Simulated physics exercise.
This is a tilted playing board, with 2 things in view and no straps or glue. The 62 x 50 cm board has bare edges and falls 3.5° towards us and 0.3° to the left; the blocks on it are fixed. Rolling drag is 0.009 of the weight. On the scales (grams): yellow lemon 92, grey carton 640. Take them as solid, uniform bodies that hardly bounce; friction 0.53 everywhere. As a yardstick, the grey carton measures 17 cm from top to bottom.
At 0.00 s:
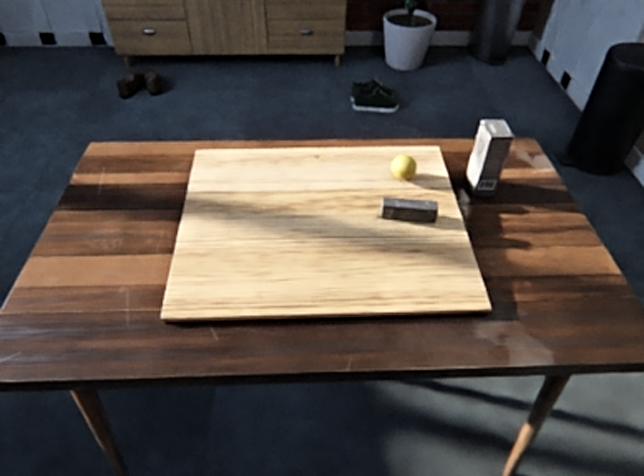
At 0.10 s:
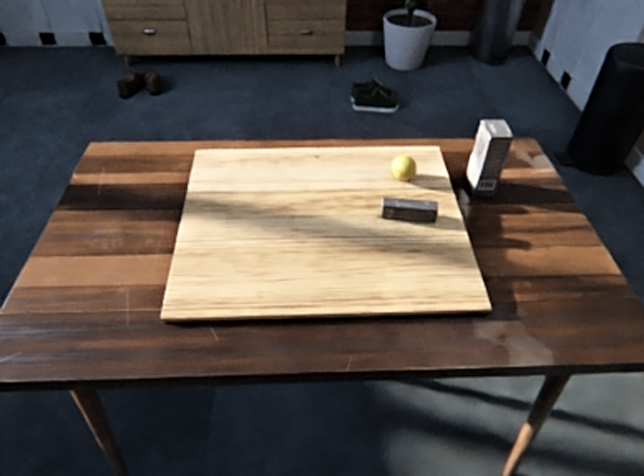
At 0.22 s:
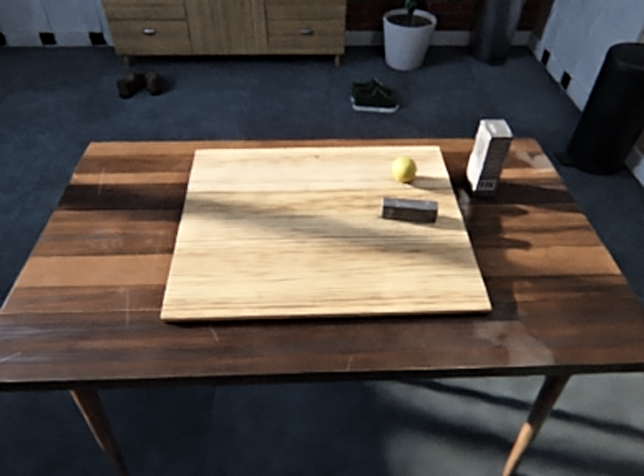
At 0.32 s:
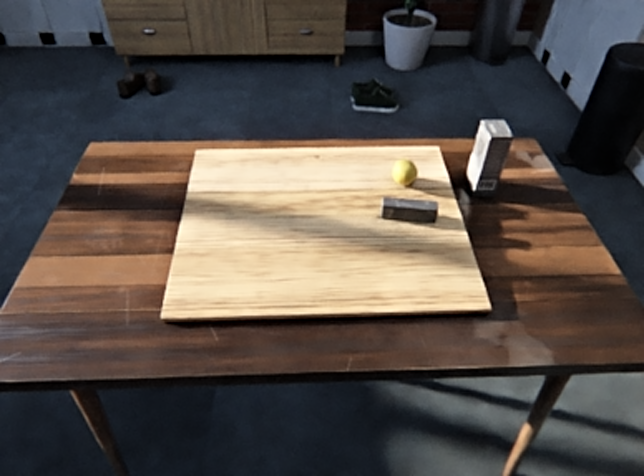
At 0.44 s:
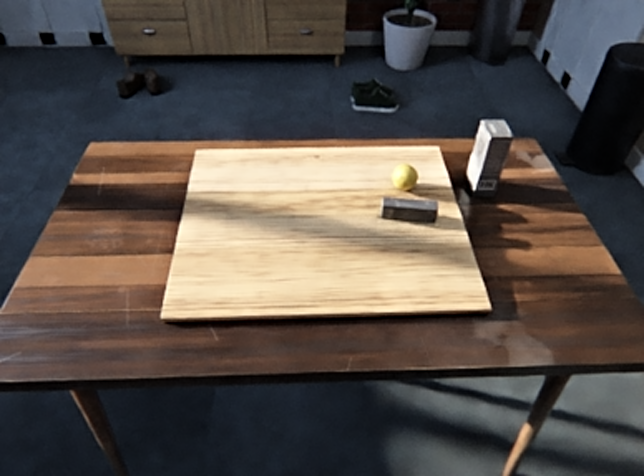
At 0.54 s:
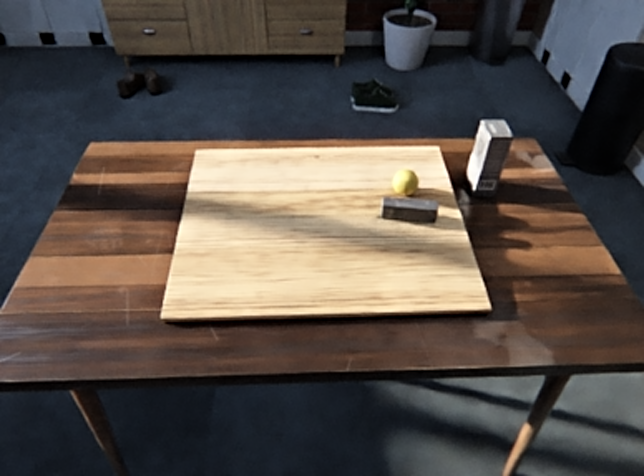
At the start, a yellow lemon sits near the far right of a pale wooden board on a dark table, behind a small grey block, with an upright grey carton to the right. The lemon moves slightly towards the viewer, closing the gap until it is right behind the block, while everything else stays still.
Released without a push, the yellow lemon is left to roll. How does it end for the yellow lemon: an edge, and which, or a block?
The answer: No edge.
After 0.64 s, 31 cm of board to the near edge; yellow lemon near (407, 189).
After 0.84 s, 30 cm of board to the near edge; yellow lemon near (408, 193).
At rest (1.3 s), 29 cm of board to the near edge; grey carton in place, give or take 8 cm. Seen from the same camera at the end, yellow lemon near (408, 193).
